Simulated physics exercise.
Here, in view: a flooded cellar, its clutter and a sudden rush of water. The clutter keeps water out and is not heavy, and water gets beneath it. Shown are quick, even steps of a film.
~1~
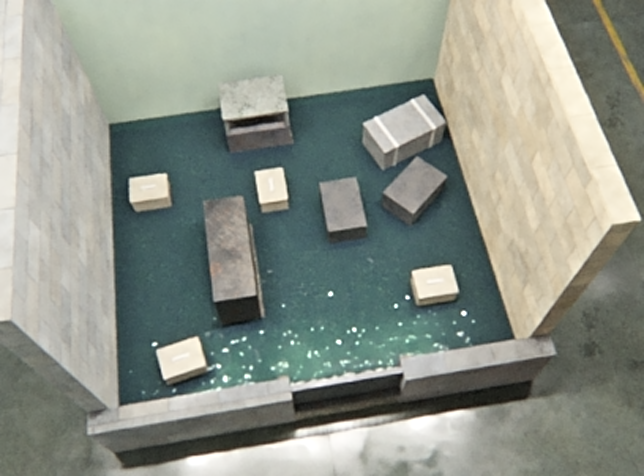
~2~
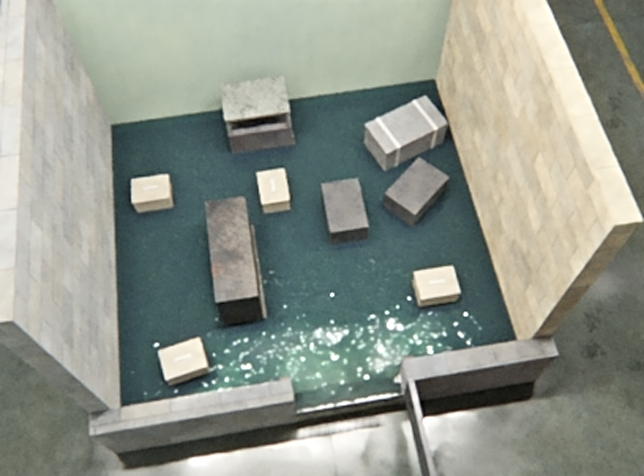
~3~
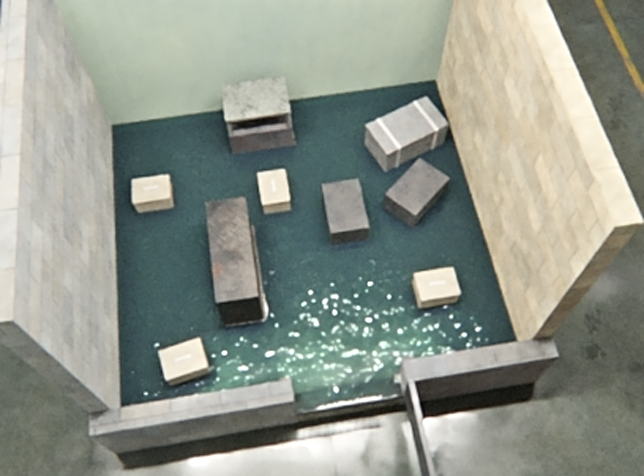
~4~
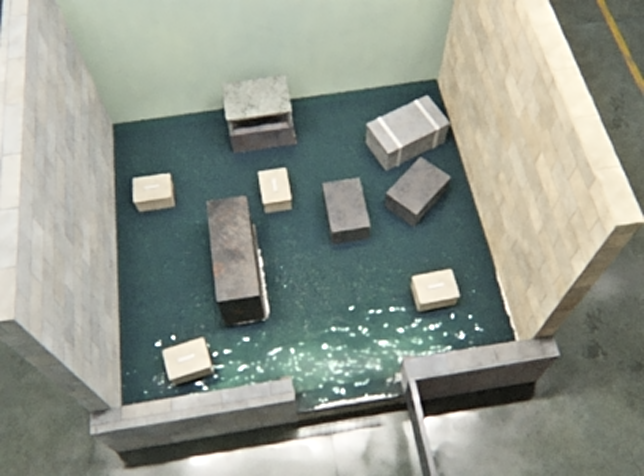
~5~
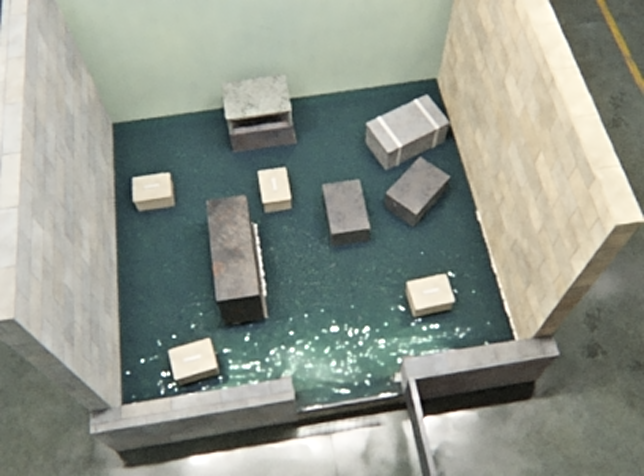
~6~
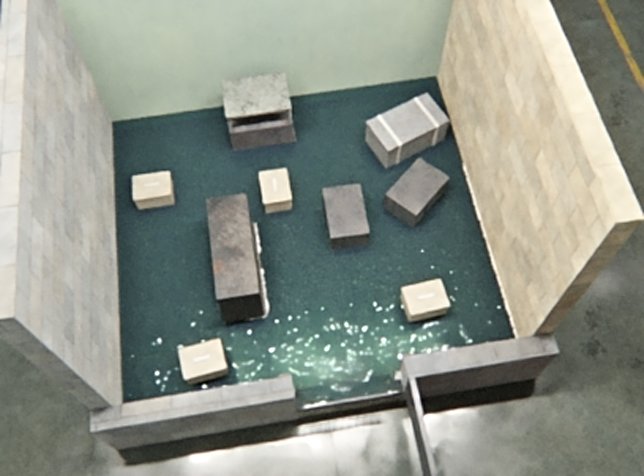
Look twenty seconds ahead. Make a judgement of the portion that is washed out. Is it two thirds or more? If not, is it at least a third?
Reaches two thirds.
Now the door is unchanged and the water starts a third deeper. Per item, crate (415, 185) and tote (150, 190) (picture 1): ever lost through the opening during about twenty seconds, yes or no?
As listed: Yes, inside.
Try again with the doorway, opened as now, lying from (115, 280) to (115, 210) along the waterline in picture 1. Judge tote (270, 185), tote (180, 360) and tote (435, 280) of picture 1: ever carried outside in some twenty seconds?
The first one exits, the second exits, the third never exits.
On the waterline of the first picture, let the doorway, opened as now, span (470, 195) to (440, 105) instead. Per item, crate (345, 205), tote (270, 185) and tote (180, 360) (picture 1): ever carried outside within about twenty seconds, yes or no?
The first exits, the second exits, the third never exits.
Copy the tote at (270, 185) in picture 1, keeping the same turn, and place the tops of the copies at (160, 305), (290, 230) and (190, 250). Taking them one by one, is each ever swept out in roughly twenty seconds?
First escapes, second escapes, third escapes.
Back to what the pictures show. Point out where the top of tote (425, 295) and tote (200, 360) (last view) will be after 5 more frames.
Approximately (404, 338) for one and (253, 369) for the other.
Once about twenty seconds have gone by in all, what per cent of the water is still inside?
Something like 44 per cent, give or take.
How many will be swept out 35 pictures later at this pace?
The number I arrive at is 5.
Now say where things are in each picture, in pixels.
In the first picture, a tote at (435, 281), afloat; a tote at (181, 358), afloat; 0 of 7 have shifted.
In the second picture, a tote at (437, 282), afloat; a tote at (183, 358), afloat; 0 of 7 have shifted.
In the third picture, a tote at (437, 284) floats; a tote at (183, 359), afloat; 0 of 7 have shifted.
In the fourth picture, a tote at (436, 286), afloat, close to its start; a tote at (186, 358) floats; 0 of 7 have shifted.
In the fifth picture, a tote at (431, 292), afloat, close to its start; a tote at (192, 359), afloat, close to its start; 2 of 7 have shifted.
In the sixth picture, a tote at (426, 297) floats, close to its start; a tote at (202, 359) floats, close to its start; 3 of 7 have shifted.
A moment on, 0 of 7 are out; 7 afloat.
Next, 2 of 7 are out; 5 afloat.
Later, 5 of 7 are out; 2 afloat.
In the end, 5 of 7 are out; 2 afloat.
